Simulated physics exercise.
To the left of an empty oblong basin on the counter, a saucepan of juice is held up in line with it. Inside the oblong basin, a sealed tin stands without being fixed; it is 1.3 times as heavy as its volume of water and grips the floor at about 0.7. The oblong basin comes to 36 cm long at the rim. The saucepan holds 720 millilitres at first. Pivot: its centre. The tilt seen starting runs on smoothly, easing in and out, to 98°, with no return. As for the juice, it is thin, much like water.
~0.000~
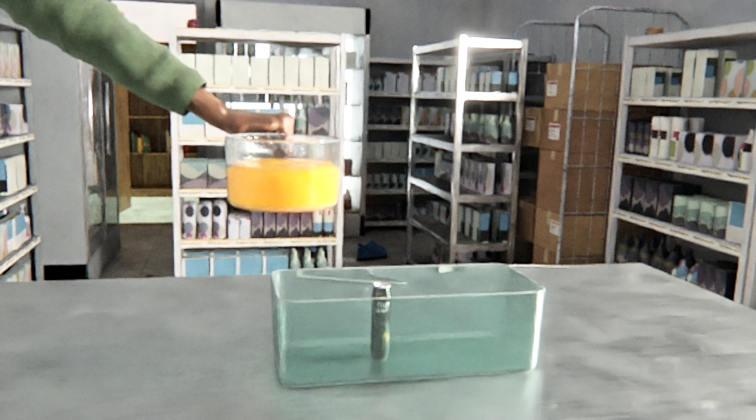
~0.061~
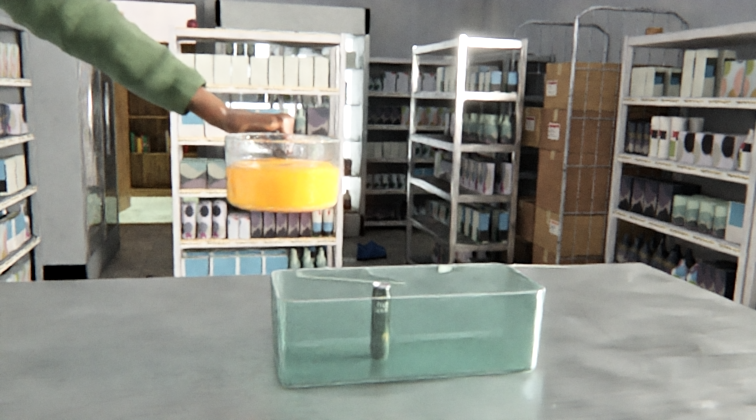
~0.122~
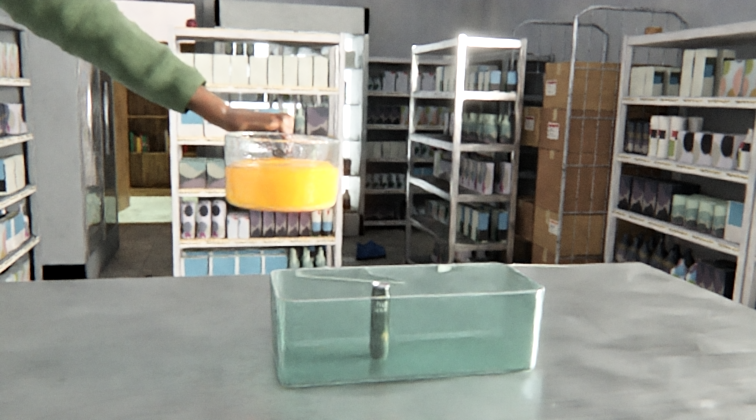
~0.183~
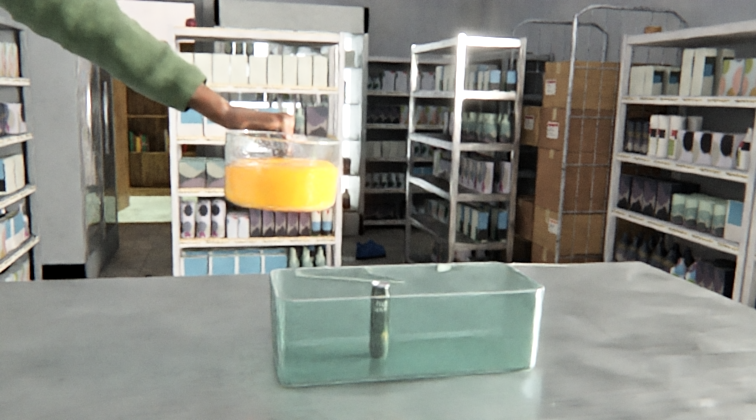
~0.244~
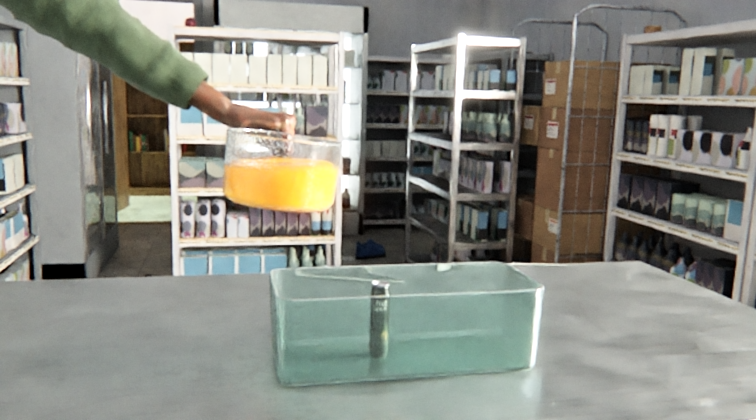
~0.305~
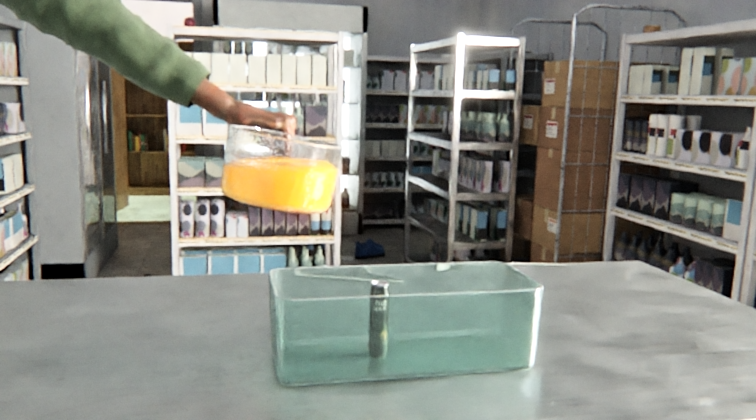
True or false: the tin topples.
False.
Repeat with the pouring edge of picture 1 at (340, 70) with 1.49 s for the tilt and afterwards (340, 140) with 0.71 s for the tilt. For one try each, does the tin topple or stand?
Trial 1 - tin tips; trial 2 - tin tips.
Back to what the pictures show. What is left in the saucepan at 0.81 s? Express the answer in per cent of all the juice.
Around 84 percent.
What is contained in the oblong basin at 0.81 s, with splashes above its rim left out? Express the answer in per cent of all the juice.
1 %, give or take.
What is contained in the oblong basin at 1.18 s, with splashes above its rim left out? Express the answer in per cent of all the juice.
Some 56 percent of the total.
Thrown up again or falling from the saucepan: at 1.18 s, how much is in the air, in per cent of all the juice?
It comes to some 18 percent of the total.
Then, 0.81 s in, the tilt is 56° and 84 per cent is still to pour; the tin stands where it began.
Then, 1.18 s in, the tilt is 88° and 26 per cent is still to pour; the tin stands where it began.
Then, 1.57 s in, the tilt is 98° and 3 per cent is still to pour; the tin stands where it began.
Then, 1.99 s in, the tilt is 98° and 0 per cent is still to pour; the tin stands where it began.
Finally, the tin stands where it began.
